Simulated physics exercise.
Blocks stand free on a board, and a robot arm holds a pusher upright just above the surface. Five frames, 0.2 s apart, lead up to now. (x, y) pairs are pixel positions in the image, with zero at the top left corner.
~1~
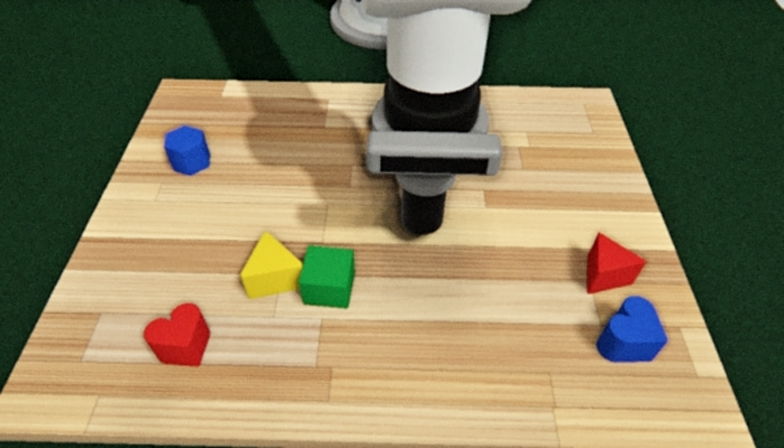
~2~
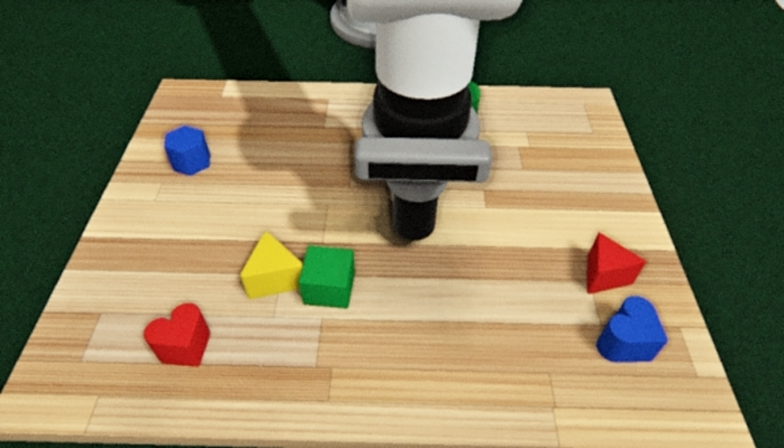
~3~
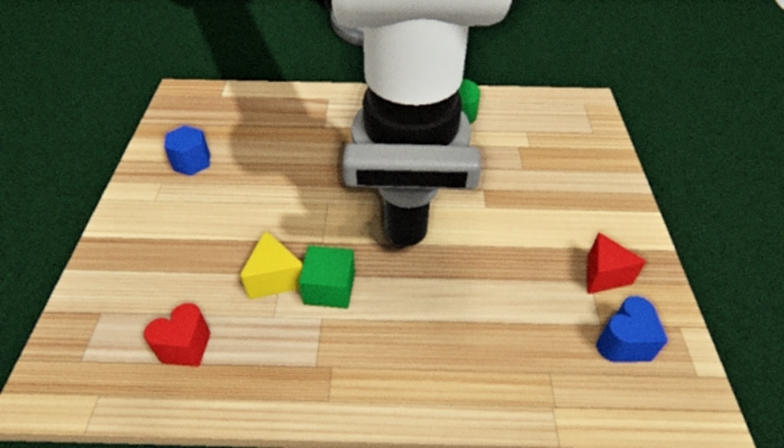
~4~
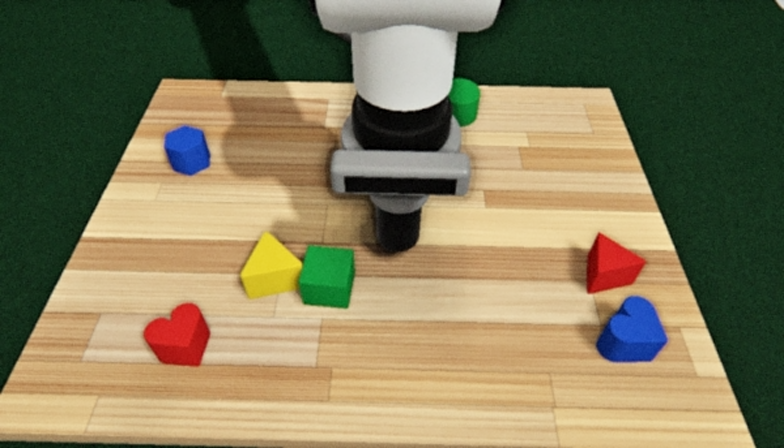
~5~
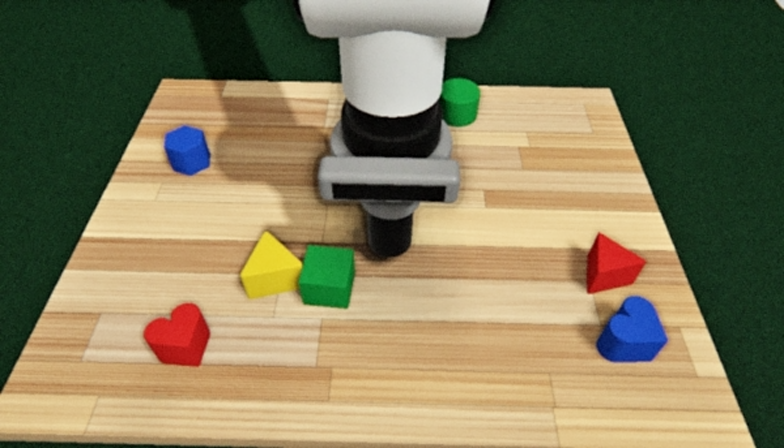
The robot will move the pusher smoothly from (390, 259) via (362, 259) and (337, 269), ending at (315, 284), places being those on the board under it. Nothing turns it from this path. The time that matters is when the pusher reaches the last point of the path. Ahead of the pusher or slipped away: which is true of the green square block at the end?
The pusher should keep driving it forward.
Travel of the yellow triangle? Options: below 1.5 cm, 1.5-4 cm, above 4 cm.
Moves 1.5 to 4 cm.
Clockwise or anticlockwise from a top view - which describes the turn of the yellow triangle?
It spins clockwise.
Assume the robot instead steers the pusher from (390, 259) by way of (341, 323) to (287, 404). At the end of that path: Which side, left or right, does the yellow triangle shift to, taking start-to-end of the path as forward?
It gets pushed right.
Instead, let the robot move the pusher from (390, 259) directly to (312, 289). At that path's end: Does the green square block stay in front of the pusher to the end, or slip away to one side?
Ahead to the end.
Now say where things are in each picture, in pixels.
The first frame shows pusher's lower end (422, 221); yellow triangle (269, 256); green square block (326, 265).
The second frame shows pusher (414, 226); blocks still.
The third frame shows pusher (406, 232); blocks still.
The fourth frame shows pusher (398, 237); blocks still.
The fifth frame shows pusher (390, 242); yellow triangle (269, 256); green square block (326, 265).
What follows on the original path. Halfway along, pusher (347, 246); yellow triangle (262, 259), turned 25° clockwise; green square block (310, 275), turned 15° anticlockwise.
At the end, pusher (312, 267); yellow triangle (249, 266), turned 65° clockwise; green square block (283, 304), turned 40° anticlockwise.
